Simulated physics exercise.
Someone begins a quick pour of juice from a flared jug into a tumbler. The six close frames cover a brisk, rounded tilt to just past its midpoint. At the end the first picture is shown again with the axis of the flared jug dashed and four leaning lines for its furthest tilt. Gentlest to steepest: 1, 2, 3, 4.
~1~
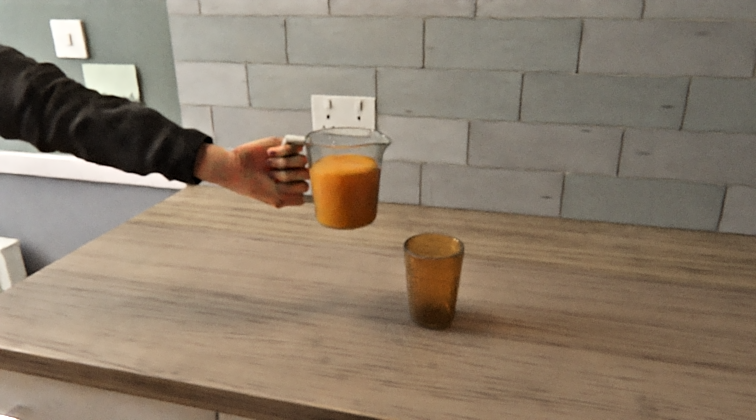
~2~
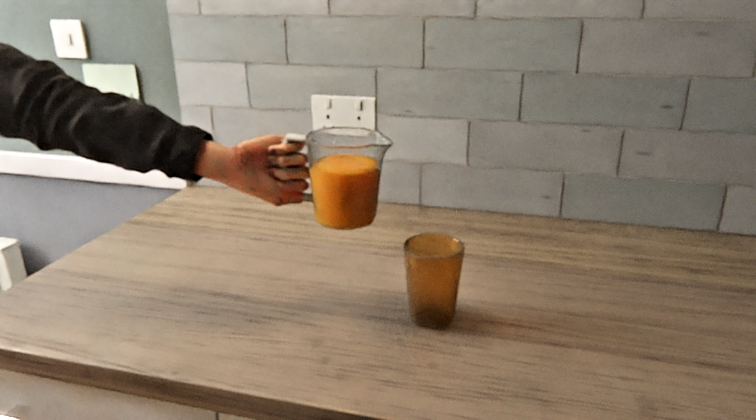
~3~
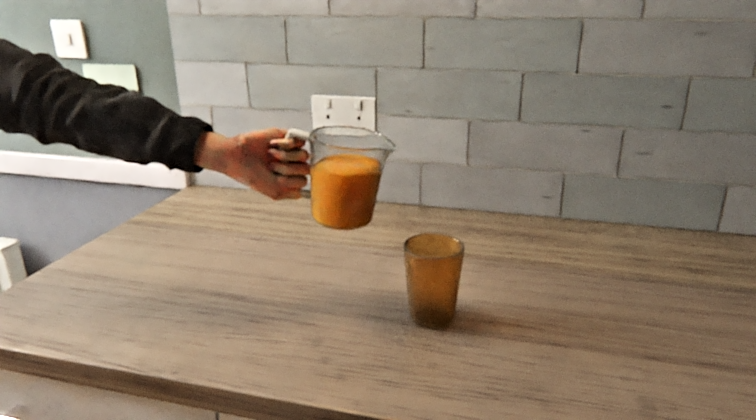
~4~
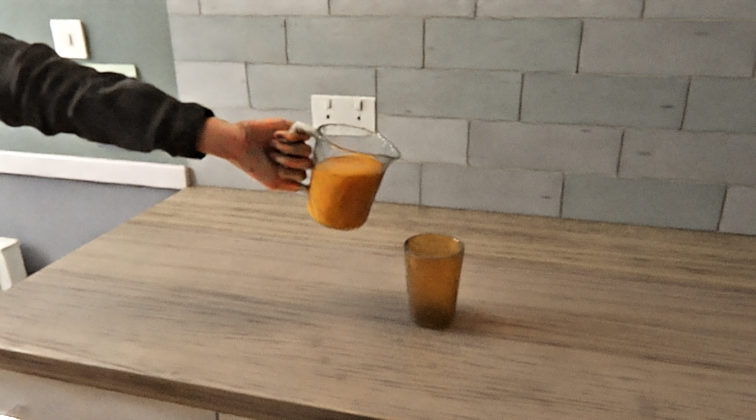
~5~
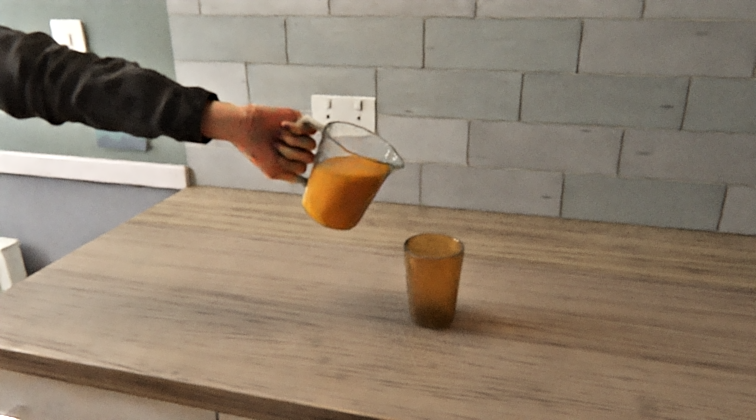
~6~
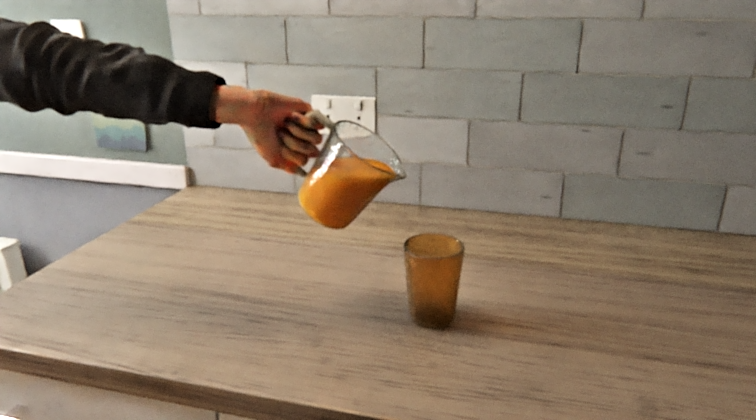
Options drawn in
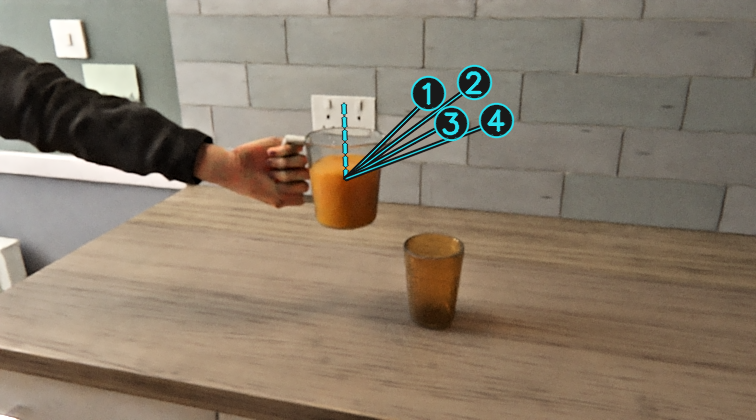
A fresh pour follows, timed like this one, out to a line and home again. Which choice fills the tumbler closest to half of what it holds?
It is 4.
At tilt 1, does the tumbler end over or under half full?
Under half.
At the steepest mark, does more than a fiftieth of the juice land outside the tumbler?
No.
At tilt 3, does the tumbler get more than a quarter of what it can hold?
Yes.
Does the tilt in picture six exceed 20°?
Yes, it does.
In cyan, 1 at (418, 107); 2 at (461, 93); 3 at (434, 130); 4 at (480, 127).
For tilt 1, the tumbler ends with about 10 % of what it can hold.
For tilt 2, the tumbler ends with about 20 % of what it can hold.
For tilt 3, the tumbler ends with about 34 % of what it can hold.
For tilt 4, the tumbler ends with about 51 % of what it can hold.
